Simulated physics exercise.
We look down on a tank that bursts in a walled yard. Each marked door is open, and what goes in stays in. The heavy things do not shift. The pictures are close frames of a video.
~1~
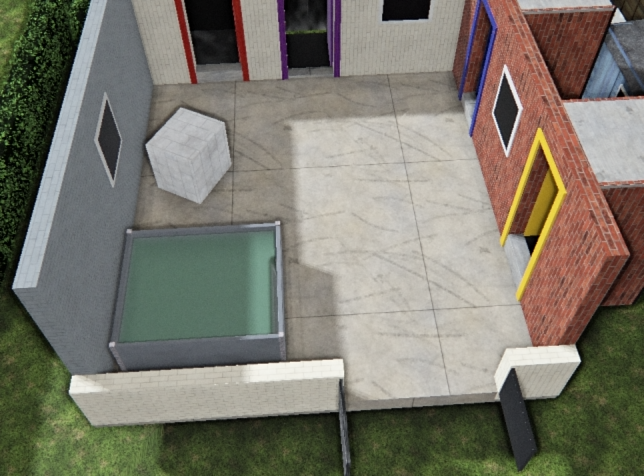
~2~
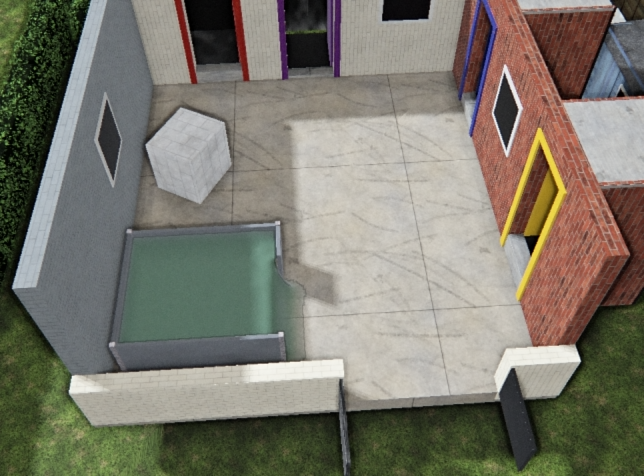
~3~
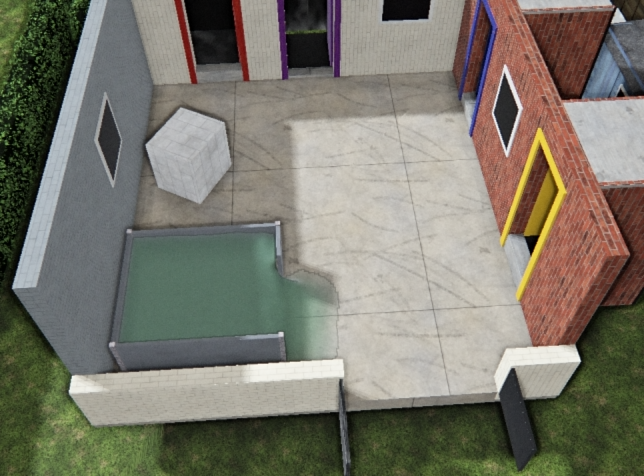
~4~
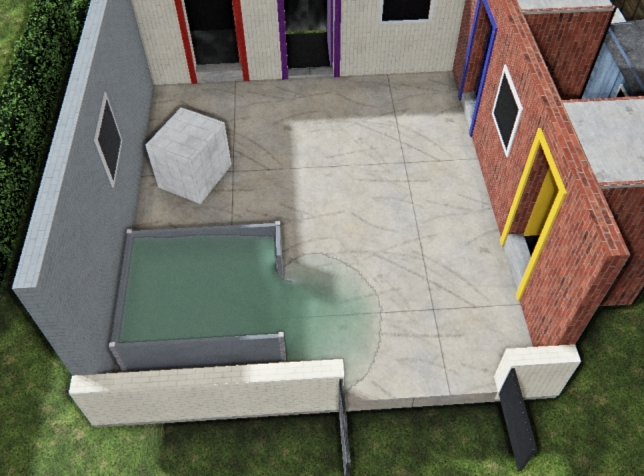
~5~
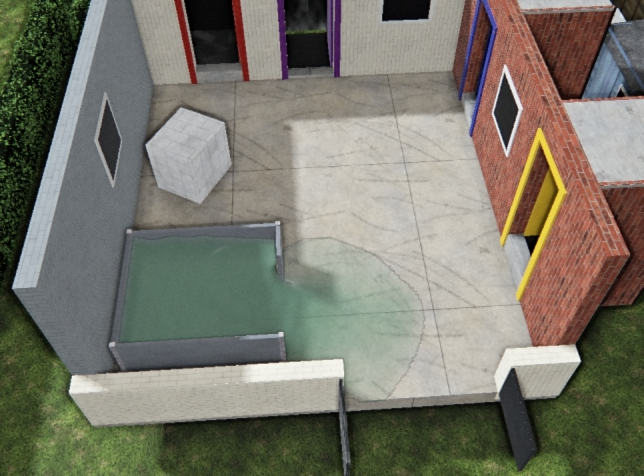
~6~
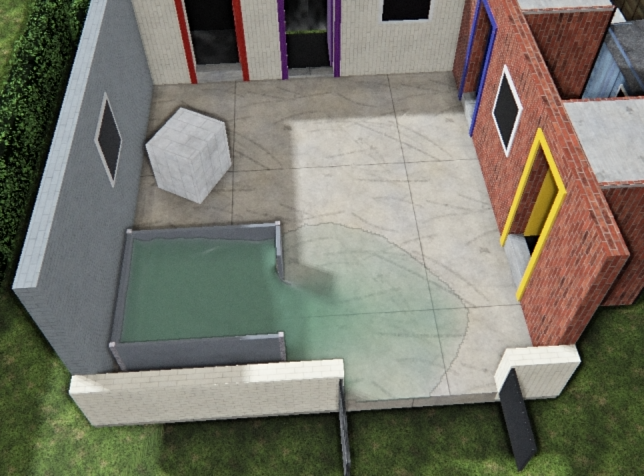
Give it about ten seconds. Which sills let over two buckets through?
One by one: The red door stays under that; the yellow door stays under that; the purple door stays under that; the blue door stays under that.
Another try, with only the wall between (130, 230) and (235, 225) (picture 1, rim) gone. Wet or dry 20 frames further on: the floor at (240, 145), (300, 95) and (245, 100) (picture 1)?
In turn: Under water, awash, wet.
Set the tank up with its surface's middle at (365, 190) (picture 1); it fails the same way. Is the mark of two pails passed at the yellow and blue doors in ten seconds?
One by one: Yellow door takes more, blue door takes less.
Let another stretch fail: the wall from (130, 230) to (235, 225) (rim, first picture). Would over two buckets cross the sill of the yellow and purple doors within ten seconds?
The yellow door holds; the purple door lets more in.
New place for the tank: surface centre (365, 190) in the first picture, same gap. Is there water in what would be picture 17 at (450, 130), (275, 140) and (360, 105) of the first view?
As listed: Covered, not flooded, wet.
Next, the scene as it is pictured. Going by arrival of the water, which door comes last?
Last comes the red door.
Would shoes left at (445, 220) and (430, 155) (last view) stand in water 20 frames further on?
In that order: Covered, covered.
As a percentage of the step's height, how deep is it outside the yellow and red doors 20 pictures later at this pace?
In turn 60 and 0 per cent.
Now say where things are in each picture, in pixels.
Still water in the open tank at (202, 284), in the first frame.
Water pours out at (280, 315) and has run to (292, 284), in the second frame.
Water pours out at (280, 316) and has run to (324, 283), in the third frame.
Water pours out at (280, 316) and has run to (373, 300), in the fourth frame.
Water pours out at (280, 316) and has run to (414, 301), in the fifth frame.
Water pours out at (280, 316) and has run to (462, 316), in the sixth frame.
A moment on, water covers 30 % of the floor; the red door not reached, the yellow door wet at the sill, nothing in, the purple door not reached, the blue door not reached.
Next, water covers 30 % of the floor; the red door not reached, the yellow door wet at the sill, nothing in, the purple door not reached, the blue door not reached.
Then, water covers 45 % of the floor; the red door not reached, the yellow door wet at the sill, nothing in, the purple door not reached, the blue door wet at the sill, nothing in.
Later, water covers 75 % of the floor; the red door wet at the sill, nothing in, the yellow door wet at the sill, nothing in, the purple door under two buckets in, the blue door wet at the sill, nothing in.
In the end, water covers 95 % of the floor; the red door wet at the sill, nothing in, the yellow door wet at the sill, nothing in, the purple door under two buckets in, the blue door wet at the sill, nothing in.
